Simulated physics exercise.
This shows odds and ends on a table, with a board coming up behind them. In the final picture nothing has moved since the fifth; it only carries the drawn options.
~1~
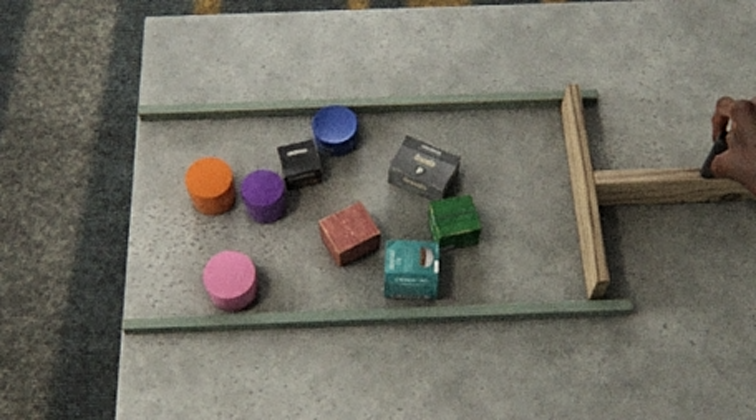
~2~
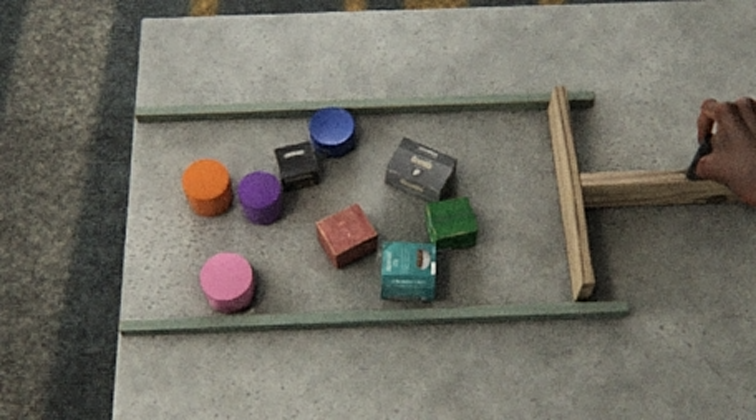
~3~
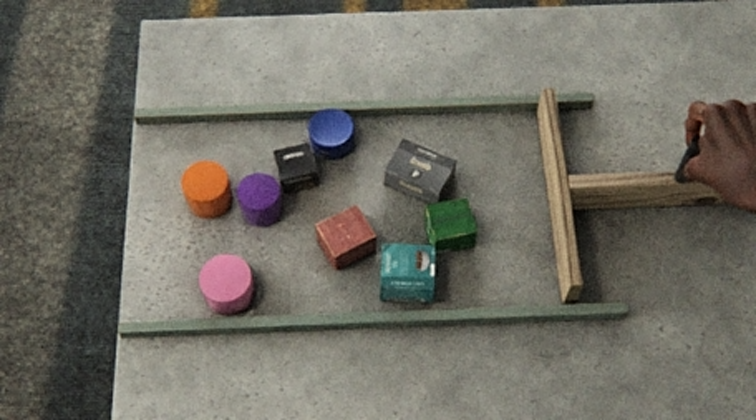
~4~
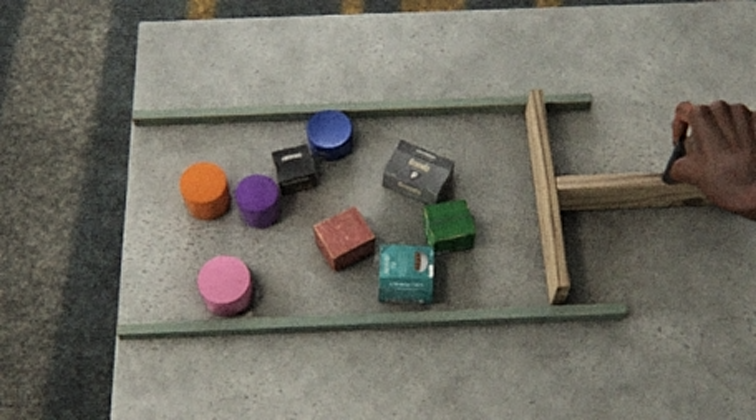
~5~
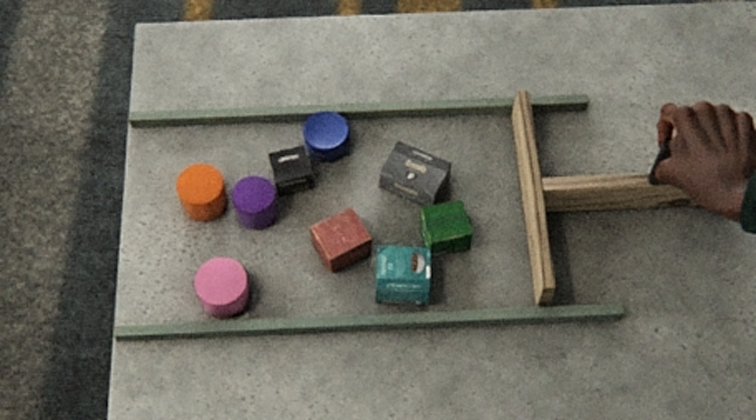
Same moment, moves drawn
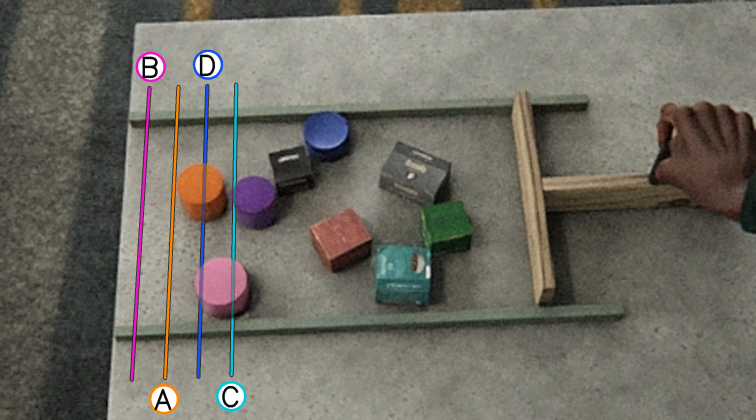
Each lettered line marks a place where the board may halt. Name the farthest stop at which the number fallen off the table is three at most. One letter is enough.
The farthest such stop is D.
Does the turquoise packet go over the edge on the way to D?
By then, no.
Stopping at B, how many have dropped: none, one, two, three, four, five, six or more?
By then, six or more.
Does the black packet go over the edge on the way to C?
By then, no.
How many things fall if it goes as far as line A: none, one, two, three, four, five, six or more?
In all, five.
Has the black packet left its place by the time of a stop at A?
Yes.
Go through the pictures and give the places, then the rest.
In the first frame, red block (350, 234); purple pot (264, 196); pink pot (232, 281).
In the second frame, board (574, 180); black packet (297, 167).
In the third frame, board (563, 182); blue tub (332, 134).
In the fourth frame, board (549, 183); green box (449, 227).
In the fifth frame, board (536, 184); red block (341, 240); purple pot (256, 202); pink pot (223, 287).
On the marked copy, A at (172, 222); B at (141, 223); C at (234, 220); D at (203, 221).
With D. Early on, board (416, 189); turquoise packet (387, 278); red block (335, 240).
Further on, board (297, 194); orange pot (171, 188); purple pot (208, 206).
At the end, board (203, 198); orange pot over the edge; purple pot over the edge; two fallen.
As for the rest, A drops five; B drops nine; C is within the limit but short.
